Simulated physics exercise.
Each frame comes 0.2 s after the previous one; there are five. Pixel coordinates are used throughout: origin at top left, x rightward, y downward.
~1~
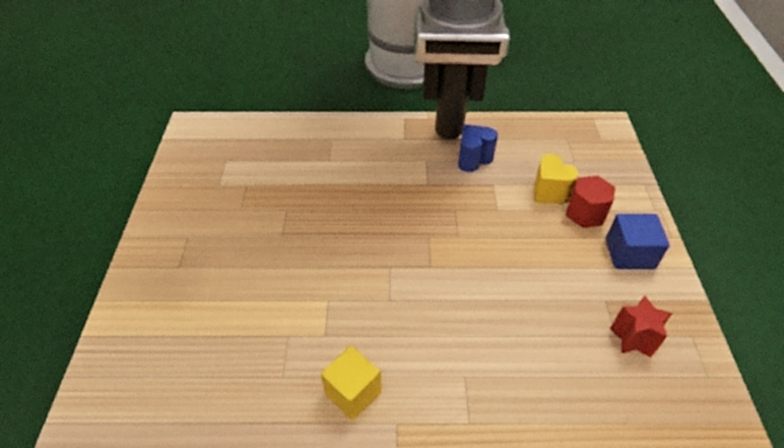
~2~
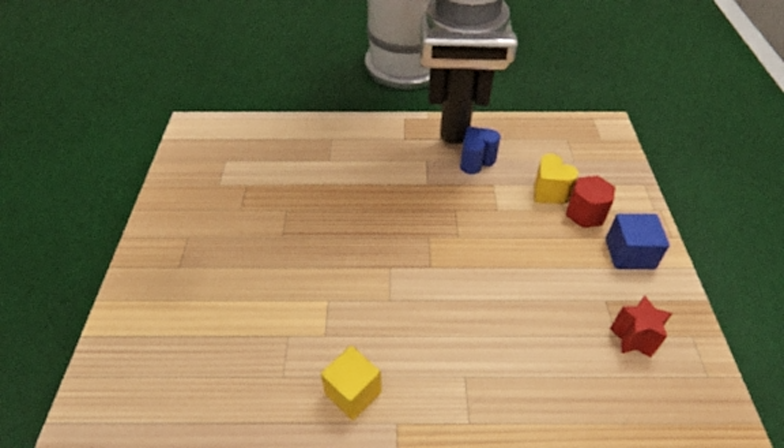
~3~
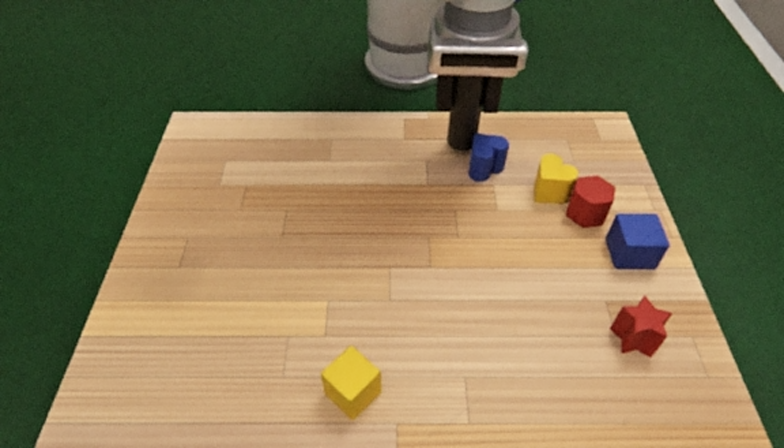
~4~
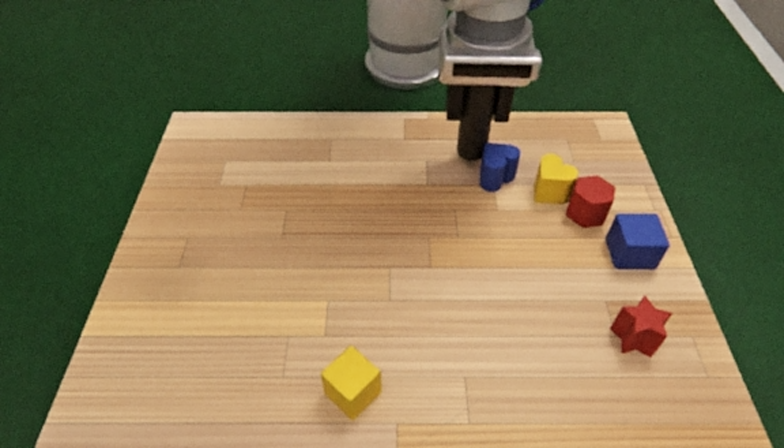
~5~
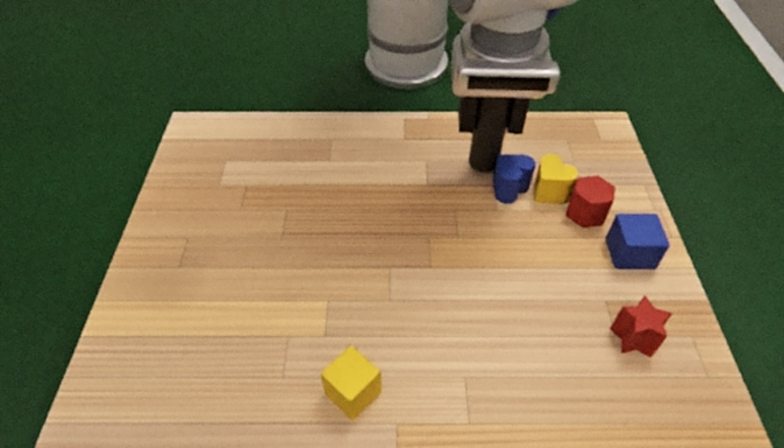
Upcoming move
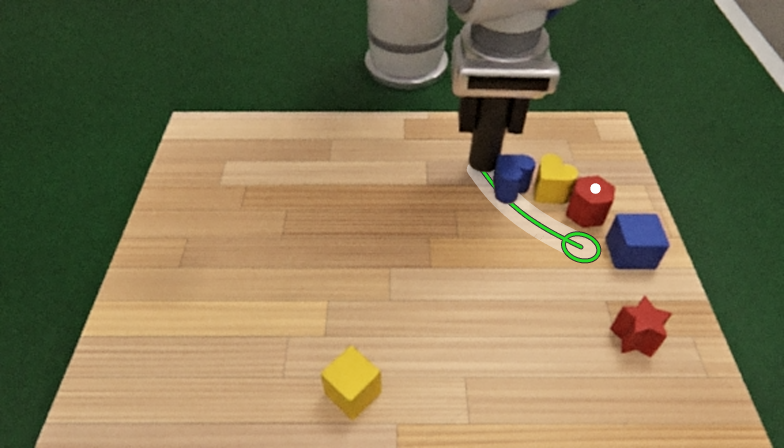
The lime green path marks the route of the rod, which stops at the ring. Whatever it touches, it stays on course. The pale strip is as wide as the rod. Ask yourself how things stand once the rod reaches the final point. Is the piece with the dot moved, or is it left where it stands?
Answer: Moved.
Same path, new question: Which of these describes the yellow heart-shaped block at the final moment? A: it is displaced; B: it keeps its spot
A: It is displaced.
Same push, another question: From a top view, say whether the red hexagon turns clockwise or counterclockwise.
It goes round the way clock hands do.
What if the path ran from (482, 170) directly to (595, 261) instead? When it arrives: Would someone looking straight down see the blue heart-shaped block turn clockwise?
My answer is no.
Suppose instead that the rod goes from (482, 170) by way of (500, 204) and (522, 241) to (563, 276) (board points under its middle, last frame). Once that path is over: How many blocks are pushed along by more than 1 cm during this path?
The push moves one block more than 1 cm.
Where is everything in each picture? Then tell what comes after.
In the first frame, tip of the rod (449, 130), middles of tops, blue heart-shaped block (478, 134), yellow heart-shaped block (557, 168), red hexagon (596, 189), blue square piece (643, 229).
In the second frame, rod (454, 135), blue heart-shaped block (480, 136).
In the third frame, rod (462, 142), blue heart-shaped block (488, 144).
In the fourth frame, rod (471, 151), blue heart-shaped block (500, 153).
In the fifth frame, rod (484, 162), blue heart-shaped block (515, 164), yellow heart-shaped block (557, 168), red hexagon (596, 189), blue square piece (643, 229).
The line goes from (482, 170) by way of (505, 198) and (539, 224) to (581, 247); the dot is on the red hexagon.
On the path given first. One third of the way, rod (508, 191); blue heart-shaped block (545, 182), turned 70° anticlockwise; yellow heart-shaped block (569, 167); red hexagon (602, 190), turned 20° clockwise.
Two thirds of the way, rod (542, 217); blue heart-shaped block (582, 195); yellow heart-shaped block (576, 169), turned 40° anticlockwise; red hexagon (623, 190), turned 25° clockwise.
At the end, rod (584, 239); blue heart-shaped block (602, 199), turned 160° anticlockwise; yellow heart-shaped block (576, 169), turned 40° anticlockwise; red hexagon (639, 187), turned 35° clockwise; blue square piece unmoved.
